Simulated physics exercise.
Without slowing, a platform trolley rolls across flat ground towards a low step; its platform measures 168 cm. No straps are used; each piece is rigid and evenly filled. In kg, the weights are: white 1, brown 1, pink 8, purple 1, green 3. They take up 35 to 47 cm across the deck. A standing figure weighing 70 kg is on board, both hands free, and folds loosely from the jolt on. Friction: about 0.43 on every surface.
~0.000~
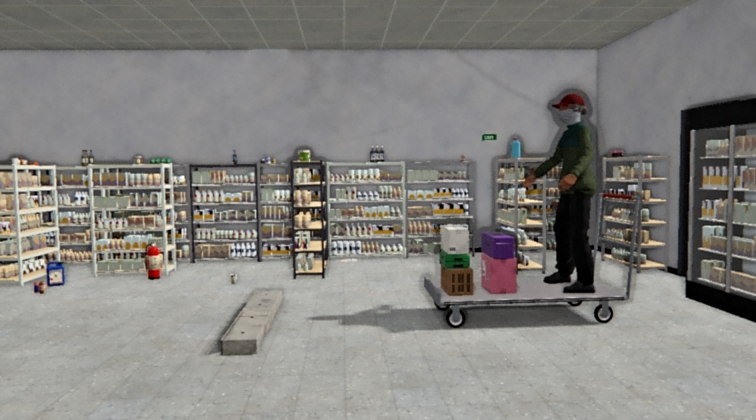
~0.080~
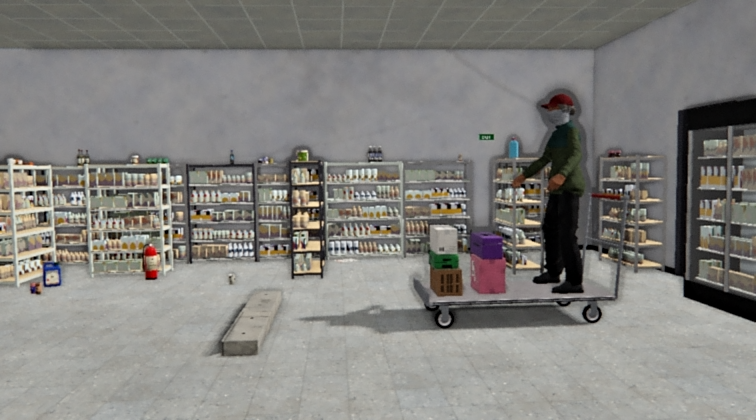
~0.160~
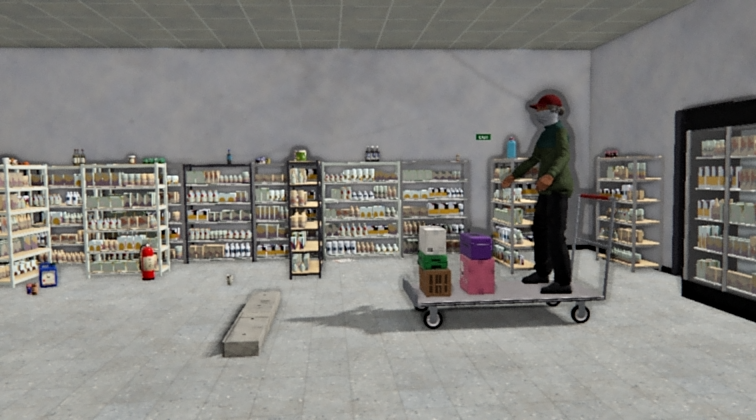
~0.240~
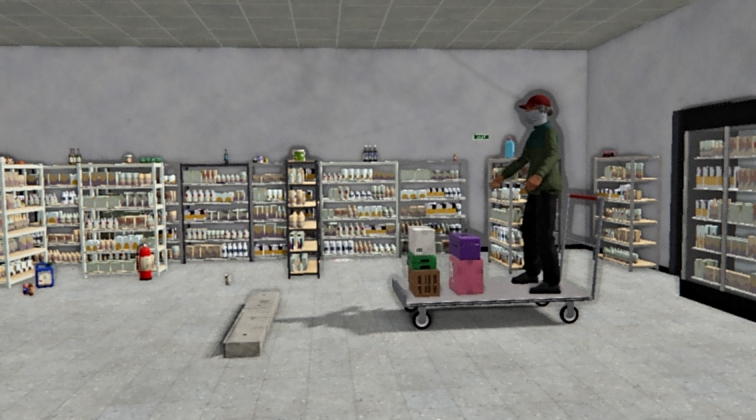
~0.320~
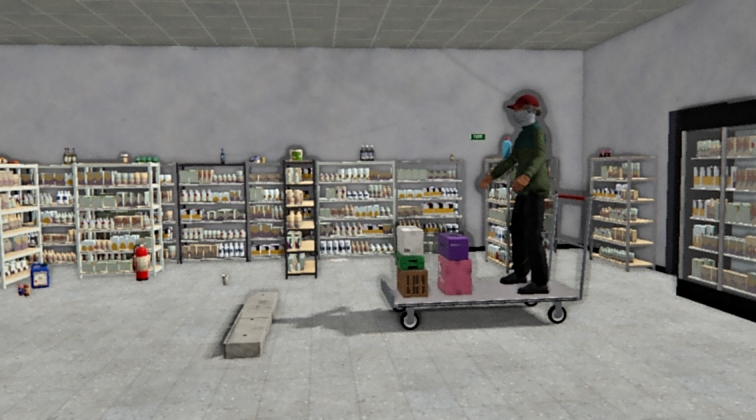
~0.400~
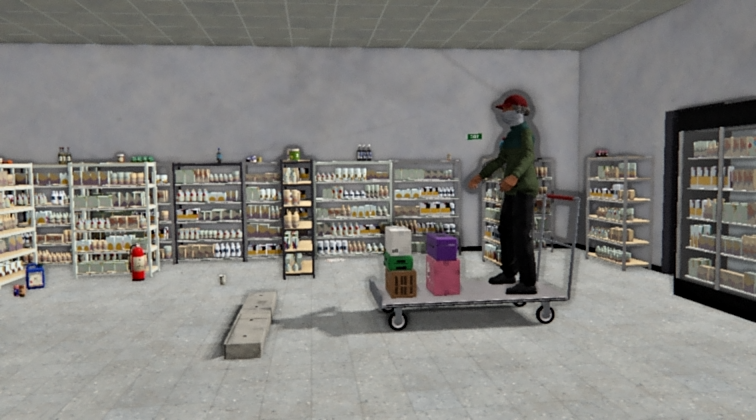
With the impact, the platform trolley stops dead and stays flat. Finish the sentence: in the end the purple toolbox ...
In the end the purple toolbox is left on the deck.
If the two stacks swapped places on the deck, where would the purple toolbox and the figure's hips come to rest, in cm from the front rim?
The purple item would overshoot the rim by 50 centimetres, and the hips would rest 100 centimetres behind it.
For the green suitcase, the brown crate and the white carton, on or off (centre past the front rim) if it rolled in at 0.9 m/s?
In that case the green one would not stay put, the brown one would stay put and the white one would not stay put.
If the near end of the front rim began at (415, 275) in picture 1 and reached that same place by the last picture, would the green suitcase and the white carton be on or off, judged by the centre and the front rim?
Green - dropped, white - dropped.
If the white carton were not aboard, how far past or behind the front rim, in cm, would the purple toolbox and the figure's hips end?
The purple item would stop 20 centimetres behind the rim, with the hips 100 centimetres behind.
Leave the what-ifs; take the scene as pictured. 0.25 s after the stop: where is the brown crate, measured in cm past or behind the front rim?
Roughly 10 cm behind it.
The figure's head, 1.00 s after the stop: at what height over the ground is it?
About 90 cm above the ground.
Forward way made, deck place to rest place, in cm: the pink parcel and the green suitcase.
Pink 20, green 55; both in cm.
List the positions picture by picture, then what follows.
Purple toolbox (497, 245), pink parcel (499, 273), rim corner (439, 301); 157 cm still to roll, in the first frame.
Purple toolbox (486, 245), pink parcel (488, 273), rim corner (428, 302); 147 cm still to roll, in the second frame.
Purple toolbox (475, 246), pink parcel (477, 273), rim corner (416, 303); 136 cm still to roll, in the third frame.
Purple toolbox (464, 246), pink parcel (466, 274), rim corner (405, 303); 126 cm still to roll, in the fourth frame.
Purple toolbox (453, 246), pink parcel (454, 274), rim corner (393, 304); 115 cm still to roll, in the fifth frame.
Purple toolbox (441, 246), pink parcel (443, 274), rim corner (381, 304); 104 cm still to roll. Speed about 1.3 m/s, in the sixth frame.
After 1.19 s the deck stops.
After 1.44 s the purple toolbox is 42 cm behind the rim, tilted 0°, near (305, 250) in the last picture's view.
After 1.74 s the purple toolbox is 39 cm behind the rim, tilted 0°, near (302, 250) in the last picture's view.
After 2.19 s the purple toolbox is 35 cm behind the rim, tilted 0°, near (297, 251) in the last picture's view.
When all is still (4.8 s), past the rim, white carton and green suitcase; behind it, brown crate, pink parcel, purple toolbox and the figure's hips.
